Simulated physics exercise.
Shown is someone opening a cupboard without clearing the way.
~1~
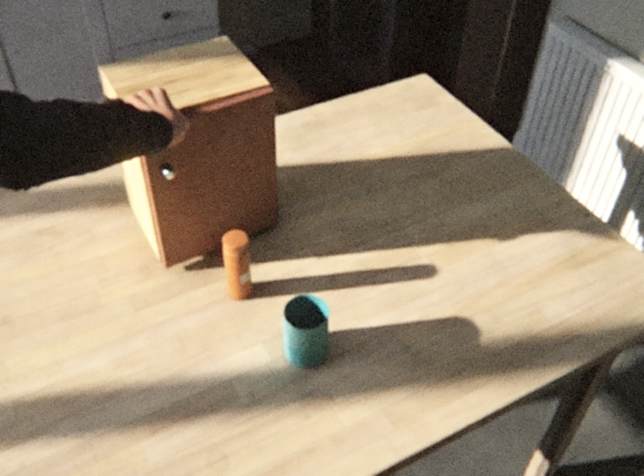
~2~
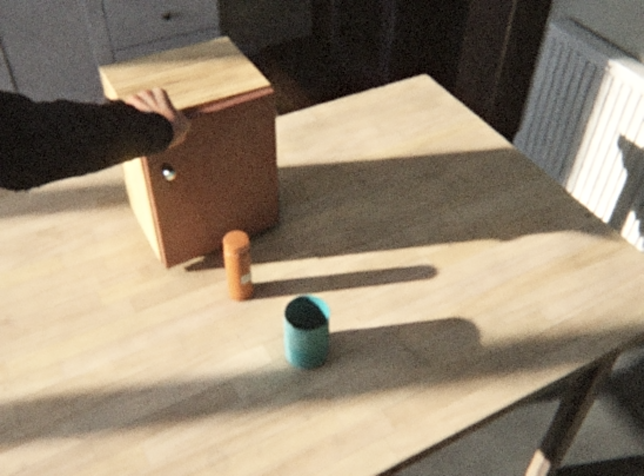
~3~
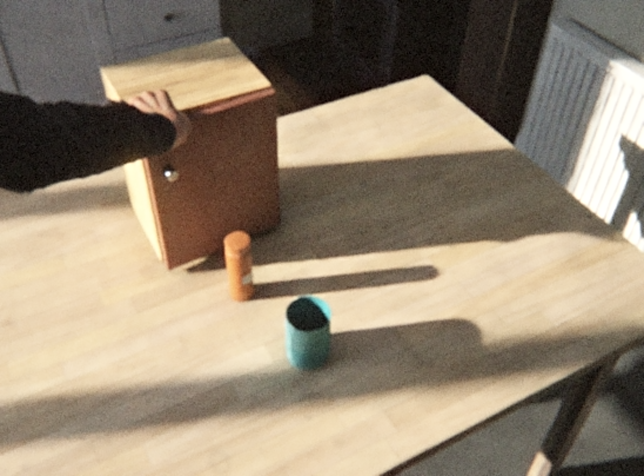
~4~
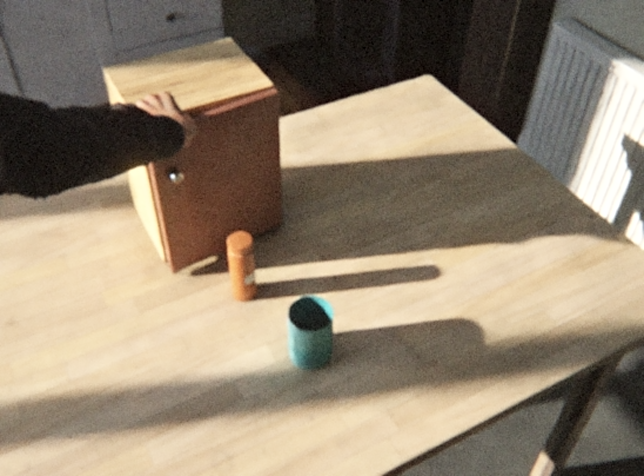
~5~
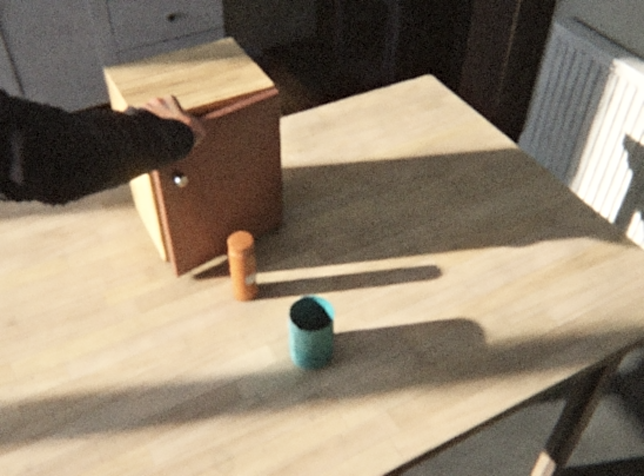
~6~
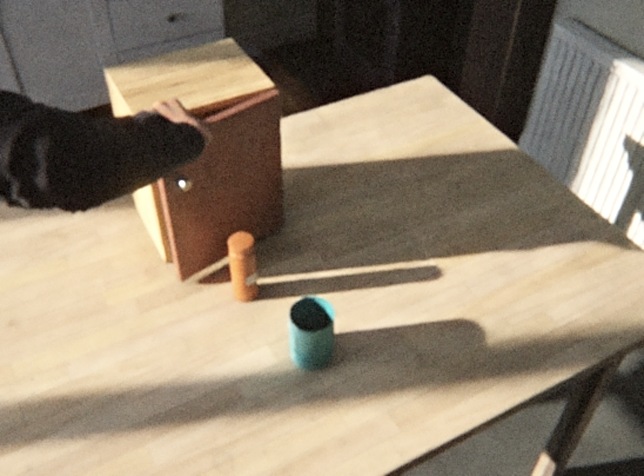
At a sunlit wooden table, a hand slowly pulls a small cupboard's door slightly open behind an orange shaker and turquoise beaker.
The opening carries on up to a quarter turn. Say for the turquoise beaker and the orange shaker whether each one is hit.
At the end, I expect the turquoise beaker will stay where it was; I expect the orange shaker will be moved off its spot.
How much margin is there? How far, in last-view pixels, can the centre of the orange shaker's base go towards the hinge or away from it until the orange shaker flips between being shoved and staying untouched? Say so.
36 pixels or so, going down.
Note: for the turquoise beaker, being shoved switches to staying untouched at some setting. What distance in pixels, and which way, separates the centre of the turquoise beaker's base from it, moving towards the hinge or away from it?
You'd need to go up by roughly 16 pixels to hit the edge.
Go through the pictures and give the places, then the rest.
In the first picture, door 4° open; turquoise beaker (306, 332); orange shaker (238, 267); door (219, 185).
In the second picture, door 4° open; orange shaker (239, 267); door (219, 186).
In the third picture, door 4° open; turquoise beaker (308, 334); door (221, 187).
In the fourth picture, door 6° open; orange shaker (243, 268); door (225, 188).
In the fifth picture, door 9° open; turquoise beaker (311, 334); door (227, 190).
In the sixth picture, door 13° open; turquoise beaker (312, 334); orange shaker (244, 268); door (230, 193).
Then, 1.00 s later than the last frame, door 52° open; turquoise beaker at rest near (312, 334); orange shaker shifted about its own width near (273, 276).
Then, 1.50 s later than the last frame, door 71° open; turquoise beaker at rest near (312, 334); orange shaker shifted well along near (311, 277).
When it is over, the turquoise beaker remains where it is, near (312, 334); the orange shaker is pushed along, near (347, 268).
